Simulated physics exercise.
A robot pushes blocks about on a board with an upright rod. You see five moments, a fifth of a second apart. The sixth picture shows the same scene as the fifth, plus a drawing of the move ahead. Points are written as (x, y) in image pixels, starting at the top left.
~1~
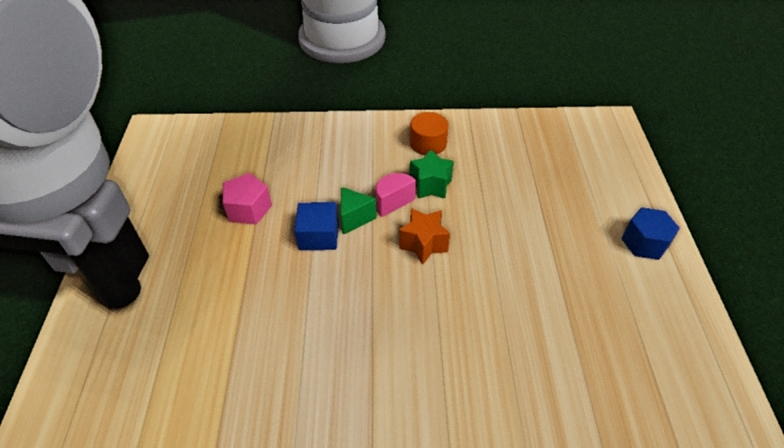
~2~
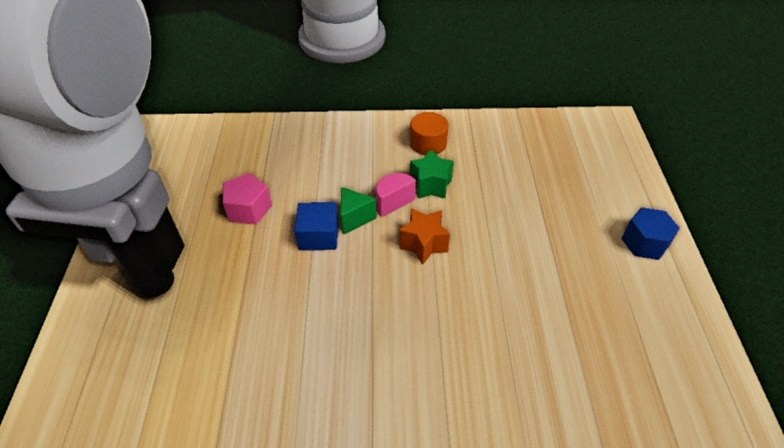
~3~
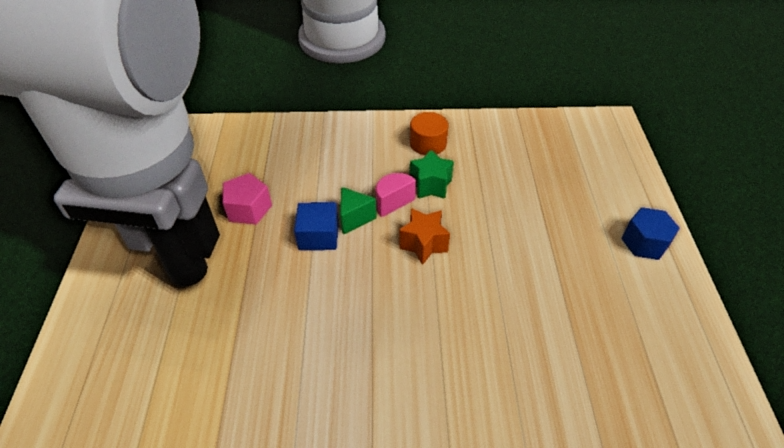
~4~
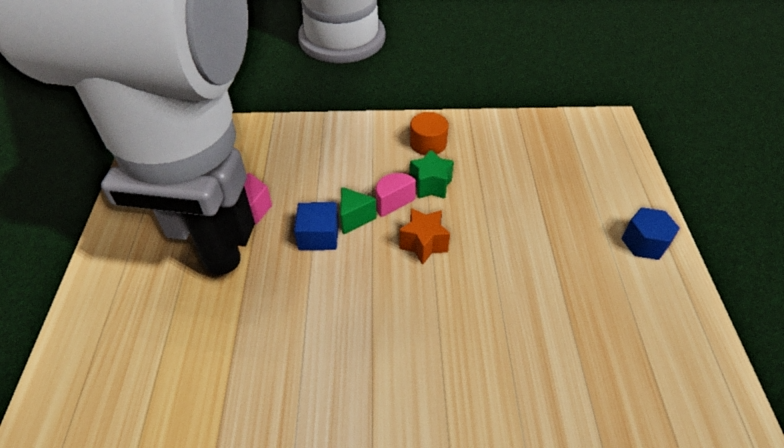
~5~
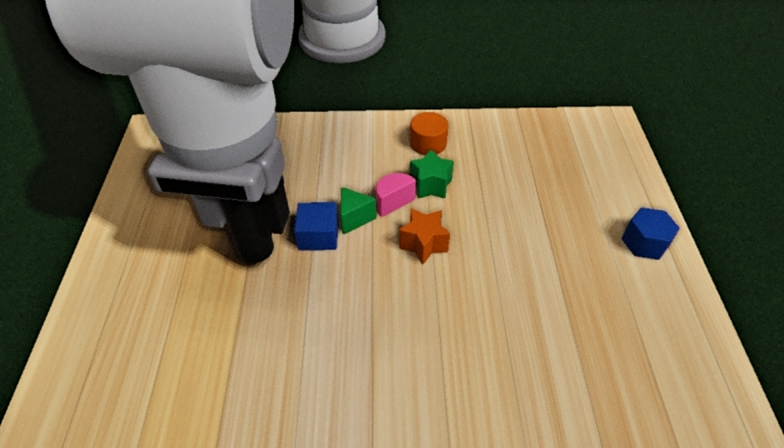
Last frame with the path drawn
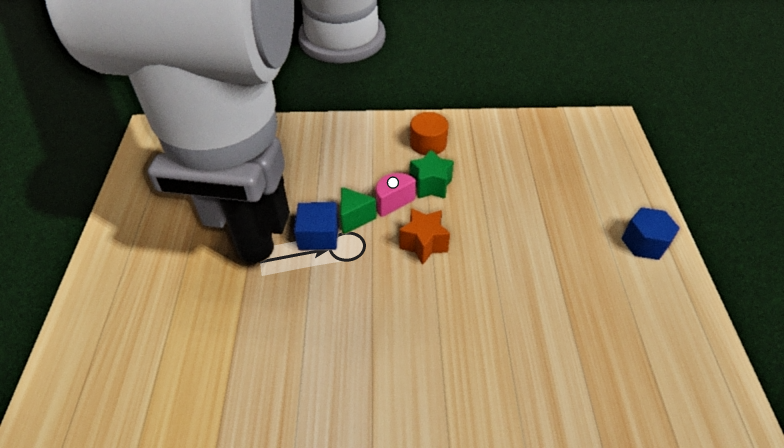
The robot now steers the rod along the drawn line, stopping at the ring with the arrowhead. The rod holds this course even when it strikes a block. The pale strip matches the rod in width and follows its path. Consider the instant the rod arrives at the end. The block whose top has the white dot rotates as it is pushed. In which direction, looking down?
Short answer: Clockwise.
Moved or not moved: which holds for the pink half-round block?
The result: It moves.
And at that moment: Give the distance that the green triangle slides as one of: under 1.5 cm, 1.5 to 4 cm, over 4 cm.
Between 1.5 and 4 cm.
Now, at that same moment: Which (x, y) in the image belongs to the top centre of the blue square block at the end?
In the picture, it is at (356, 199).
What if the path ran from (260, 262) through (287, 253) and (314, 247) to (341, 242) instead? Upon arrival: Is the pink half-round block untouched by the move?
I believe not.
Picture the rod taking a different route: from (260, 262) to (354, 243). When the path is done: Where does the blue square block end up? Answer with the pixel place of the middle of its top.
The centre of its top will be at (360, 196).
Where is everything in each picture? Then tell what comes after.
In the first picture, rod's lower end at (123, 293); blue square block at (316, 216); green triangle at (353, 199); pink half-round block at (393, 183); green star block at (432, 165).
In the second picture, rod at (156, 283); blocks still.
In the third picture, rod at (190, 272); blocks still.
In the fourth picture, rod at (223, 261); blocks still.
In the fifth picture, rod at (257, 250); blue square block at (316, 216); green triangle at (353, 199); pink half-round block at (393, 183); green star block at (432, 165).
Drawn move, from (260, 262) to (347, 246); the dot is on the pink half-round block.
The first path, step by step. Halfway along, rod at (303, 241); blue square block at (333, 208), turned 15° anticlockwise; green triangle at (361, 195), turned 15° anticlockwise; pink half-round block at (399, 179).
At the end, rod at (346, 234); blue square block at (356, 199), turned 65° anticlockwise; green triangle at (373, 179), turned 60° anticlockwise; pink half-round block at (406, 173), turned 30° clockwise; green star block at (438, 163), turned 20° anticlockwise.
